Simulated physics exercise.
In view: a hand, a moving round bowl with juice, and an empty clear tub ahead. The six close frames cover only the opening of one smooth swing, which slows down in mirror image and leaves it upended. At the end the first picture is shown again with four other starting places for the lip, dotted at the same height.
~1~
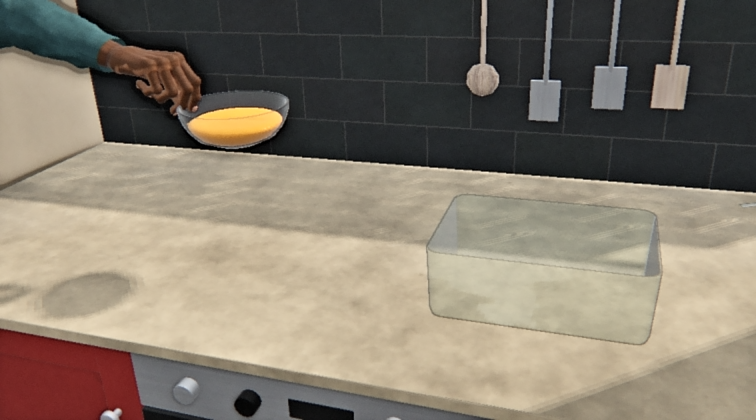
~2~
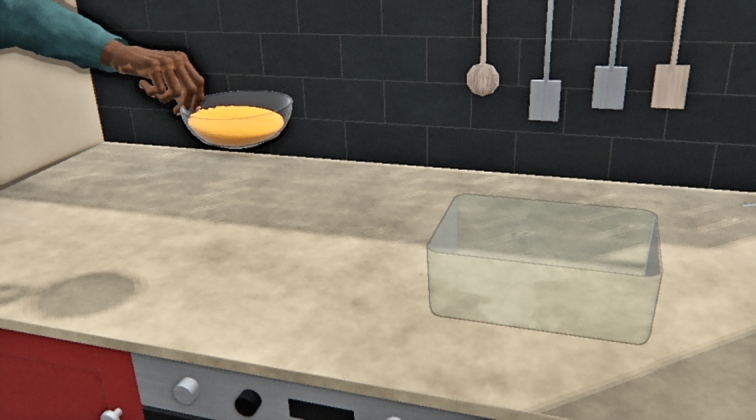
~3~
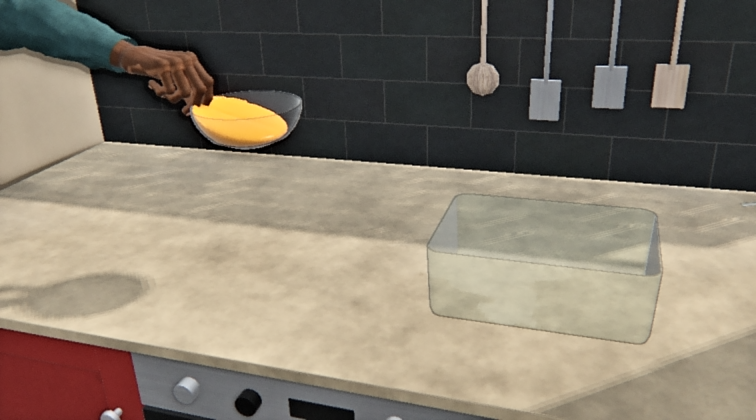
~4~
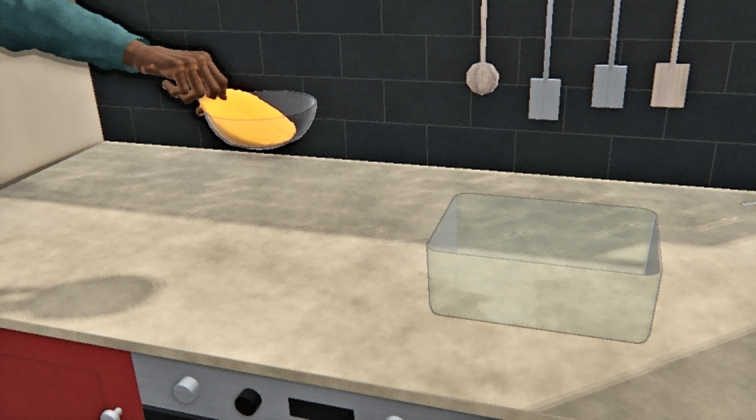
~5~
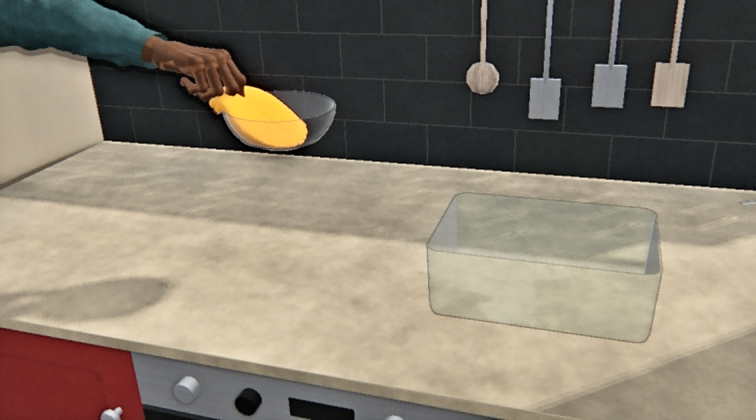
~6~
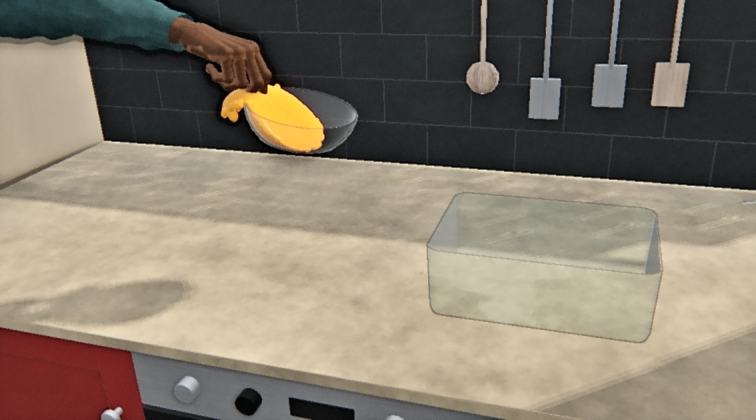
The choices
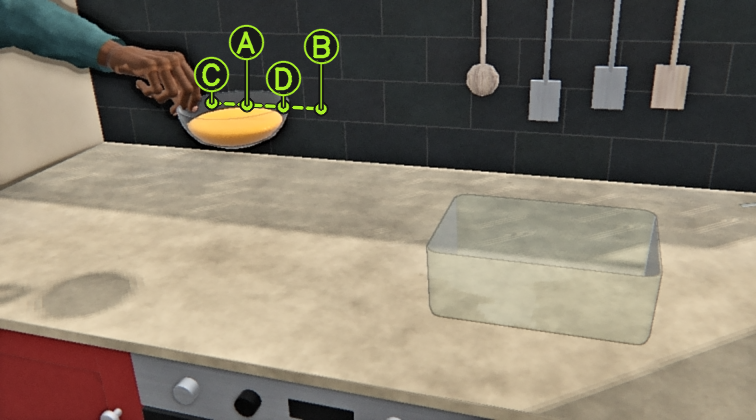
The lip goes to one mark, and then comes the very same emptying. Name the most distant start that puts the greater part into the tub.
It is B.
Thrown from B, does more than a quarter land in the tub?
Yes, clearly.
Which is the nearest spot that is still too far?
D.
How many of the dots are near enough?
One of the four.
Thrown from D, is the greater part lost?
Yes.
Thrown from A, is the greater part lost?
Yes.
On the marked copy, A at (246, 104); B at (321, 108); C at (211, 102); D at (283, 106).
With A, about 6 % lands in the tub, 91 % falls short.
With B, about 62 % lands in the tub, 30 % falls short and 8 % goes beside or beyond.
With C, about 0 % lands in the tub, 99 % falls short.
With D, about 32 % lands in the tub, 65 % falls short and 3 % goes beside or beyond.
